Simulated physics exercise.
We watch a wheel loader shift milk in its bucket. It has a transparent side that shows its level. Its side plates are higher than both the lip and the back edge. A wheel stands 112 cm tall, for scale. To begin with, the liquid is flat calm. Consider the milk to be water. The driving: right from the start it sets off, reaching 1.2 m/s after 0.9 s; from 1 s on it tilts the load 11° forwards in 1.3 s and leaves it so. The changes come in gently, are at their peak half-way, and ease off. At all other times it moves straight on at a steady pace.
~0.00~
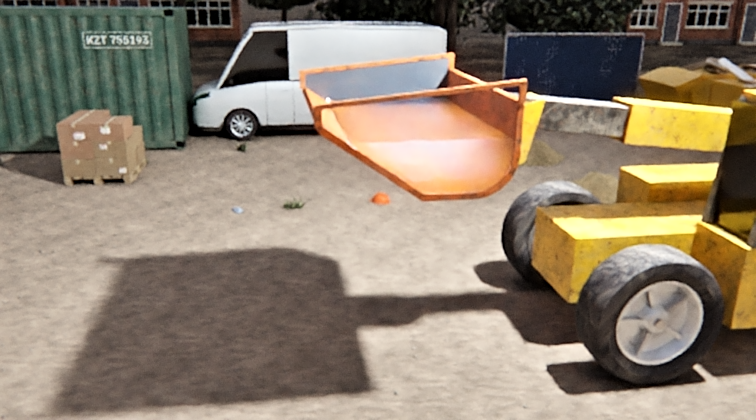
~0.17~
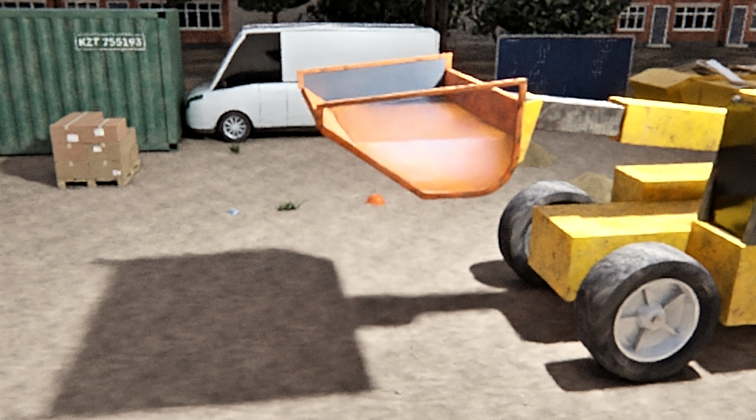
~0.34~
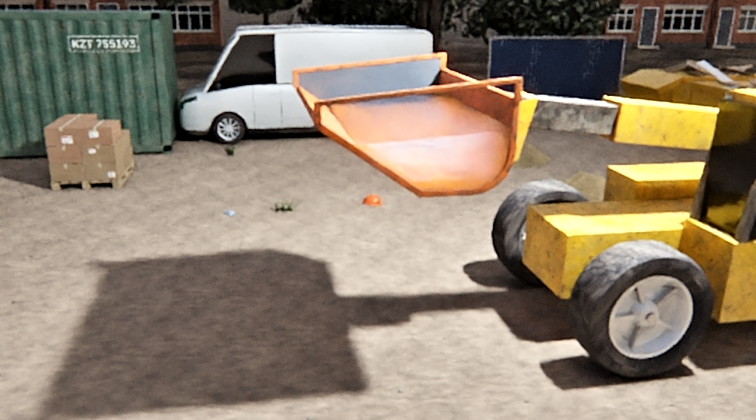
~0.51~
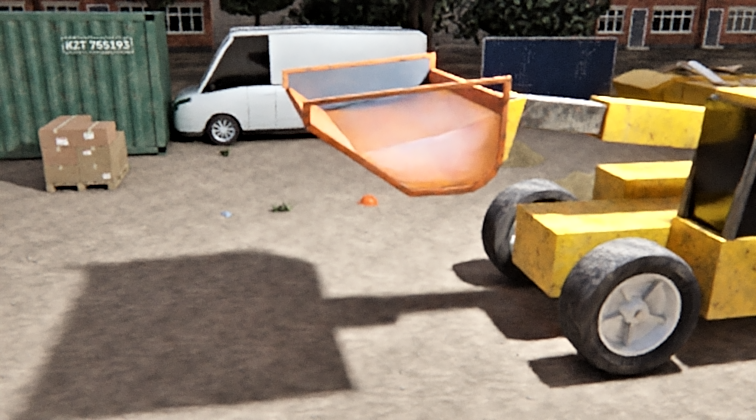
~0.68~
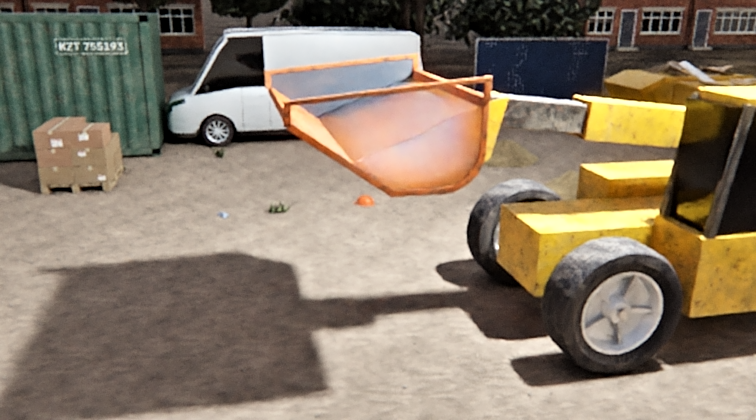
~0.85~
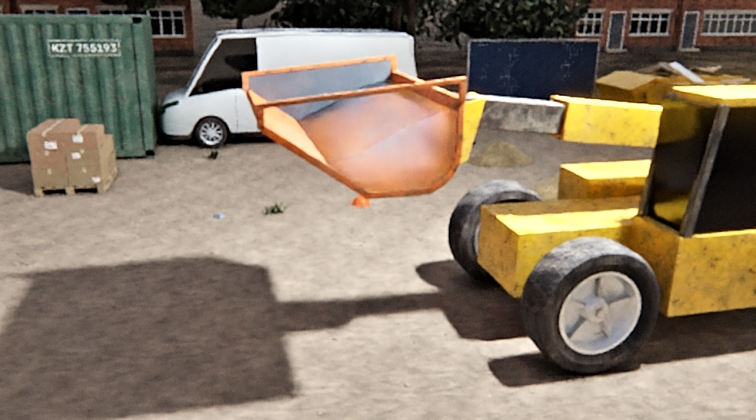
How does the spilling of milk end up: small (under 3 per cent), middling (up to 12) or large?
It ends up large.
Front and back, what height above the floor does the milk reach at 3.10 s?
Front 34 cm and back 22 cm.
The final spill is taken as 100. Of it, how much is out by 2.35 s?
Roughly 60 per cent.
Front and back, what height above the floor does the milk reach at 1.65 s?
Front reads 34 centimetres, back reads 22 centimetres.
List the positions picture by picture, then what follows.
It reaches (428, 142) at the front; it reaches (503, 140) at the back; the lip is at (322, 127); the front is on the left, in the first frame.
It reaches (429, 141) at the front; it reaches (503, 138) at the back, in the second frame.
It reaches (426, 140) at the front; it reaches (500, 130) at the back, in the third frame.
It reaches (415, 142) at the front; it reaches (489, 119) at the back, in the fourth frame.
It reaches (396, 145) at the front; it reaches (471, 111) at the back, in the fifth frame.
It reaches (371, 147) at the front; it reaches (446, 115) at the back; the lip is at (265, 126), in the sixth frame.
Then, 1.65 s in, the bucket is at 5° forwards, the surface stands 23 cm at the back and 34 cm at the front; 6 per cent has gone, over the front.
Then, 2.35 s in, the bucket is at 11° forwards, the surface stands 31 cm at the back and 34 cm at the front; 9 per cent has gone, over the front.
Then, 3.10 s in, the bucket is at 11° forwards, the surface stands 23 cm at the back and 33 cm at the front; 10 per cent has gone, over the front.
Then, 5.18 s in, 14 per cent has gone, over the front, 86 of 594 litres.
